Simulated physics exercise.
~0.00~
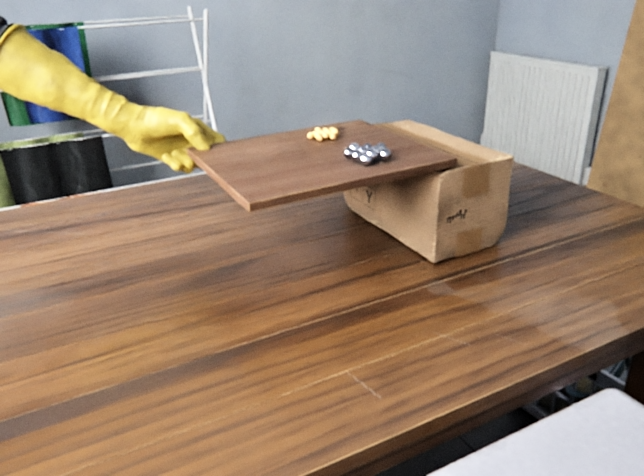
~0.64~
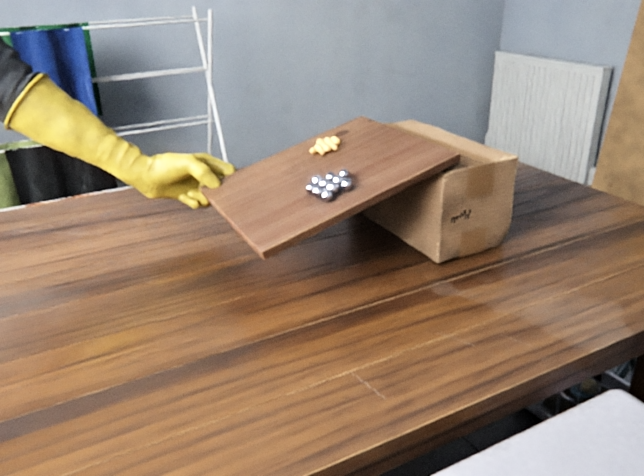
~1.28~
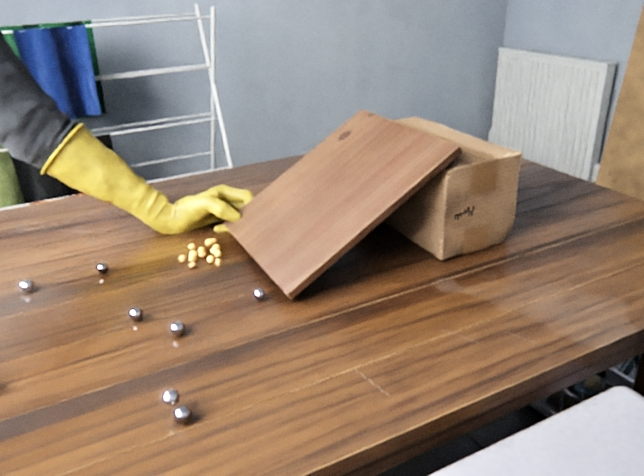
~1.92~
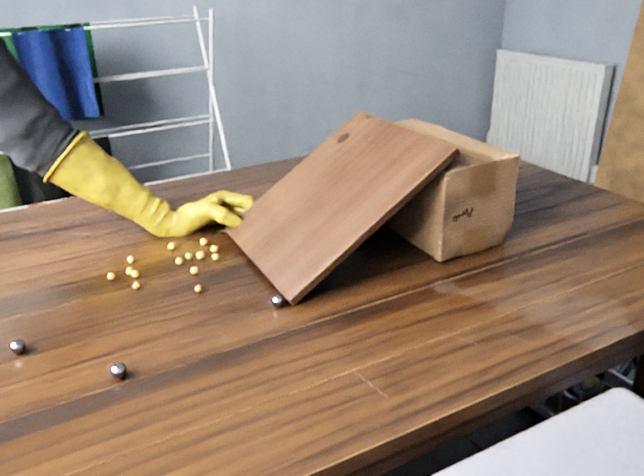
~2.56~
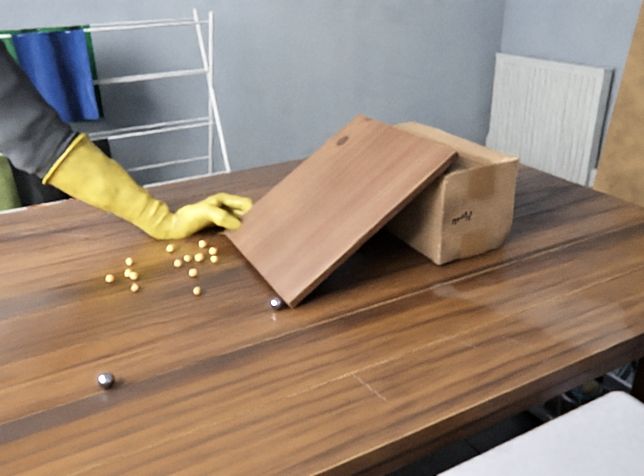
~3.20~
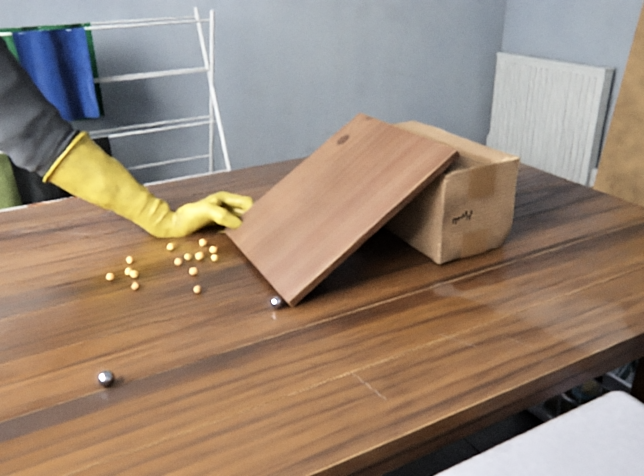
A yellow-gloved hand holds the left end of a brown board whose other end rests on a cardboard box, on a glossy wooden table seen from slightly above, with a drying rack and radiator behind. A yellow cluster and a nearer cluster of shiny silver balls sit on the board. The hand lowers its end, and the slope steepens. Both clusters slide down and spill off, the silver balls scattering widely leftward while the yellow pieces stay near the glove. Finally the board rests steeply, the yellow pieces lie still, and only two silver balls remain in view.
